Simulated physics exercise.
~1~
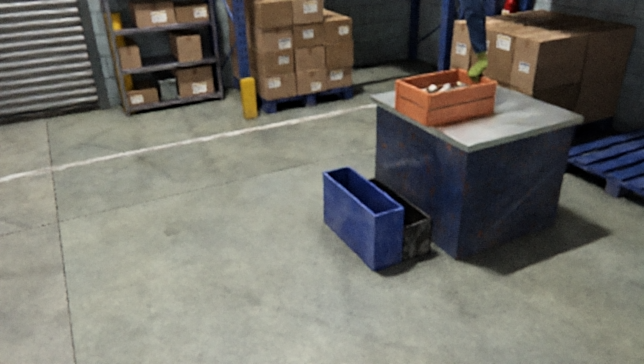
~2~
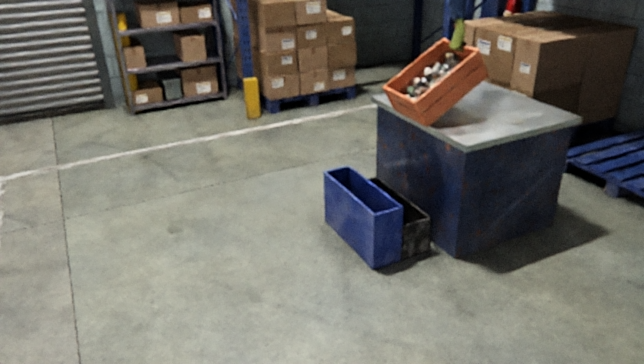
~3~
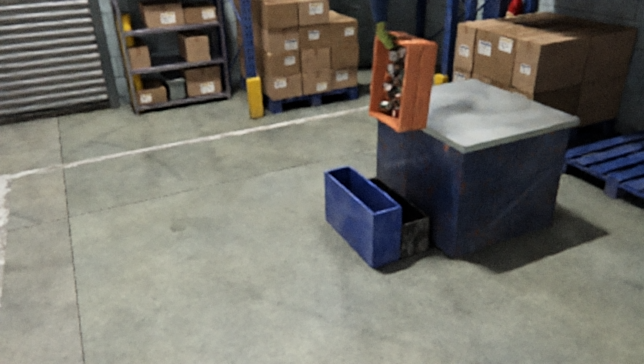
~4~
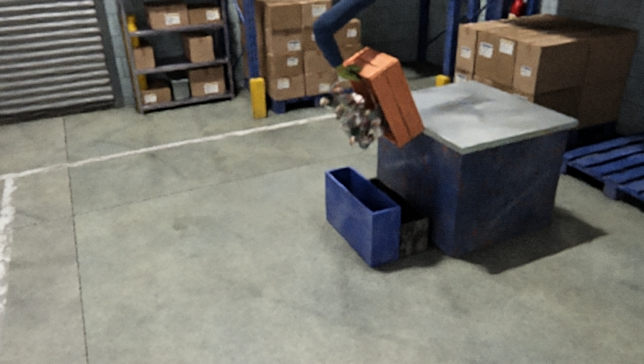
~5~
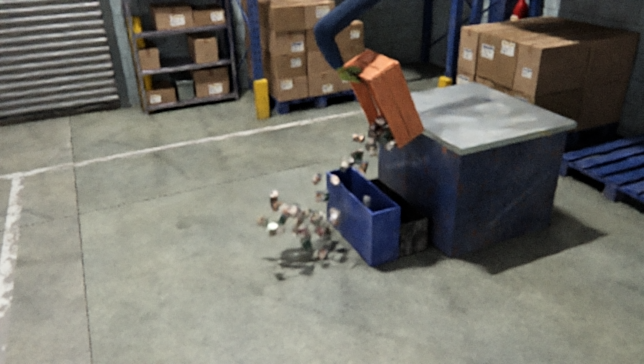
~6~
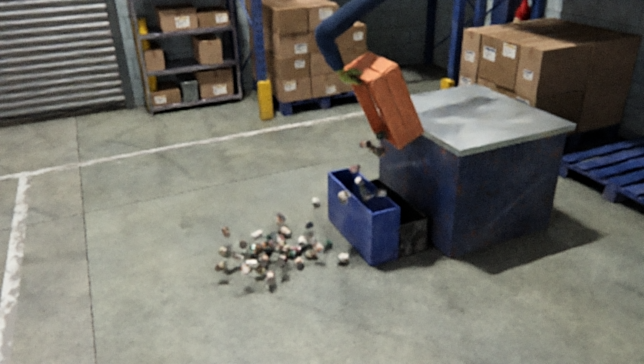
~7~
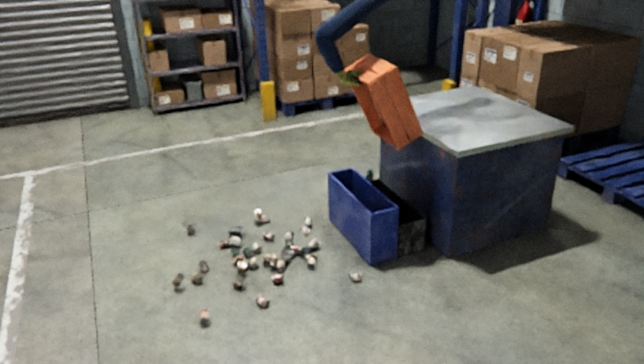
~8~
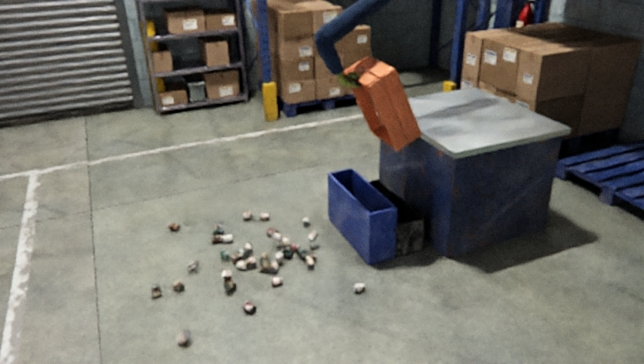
In this clip, an orange box of small tins rises from a bench in a warehouse, moves left and tips over, held by a blue arm, spilling some tins into a blue trough but most onto the floor beyond, where they scatter as the emptied box stays tilted.
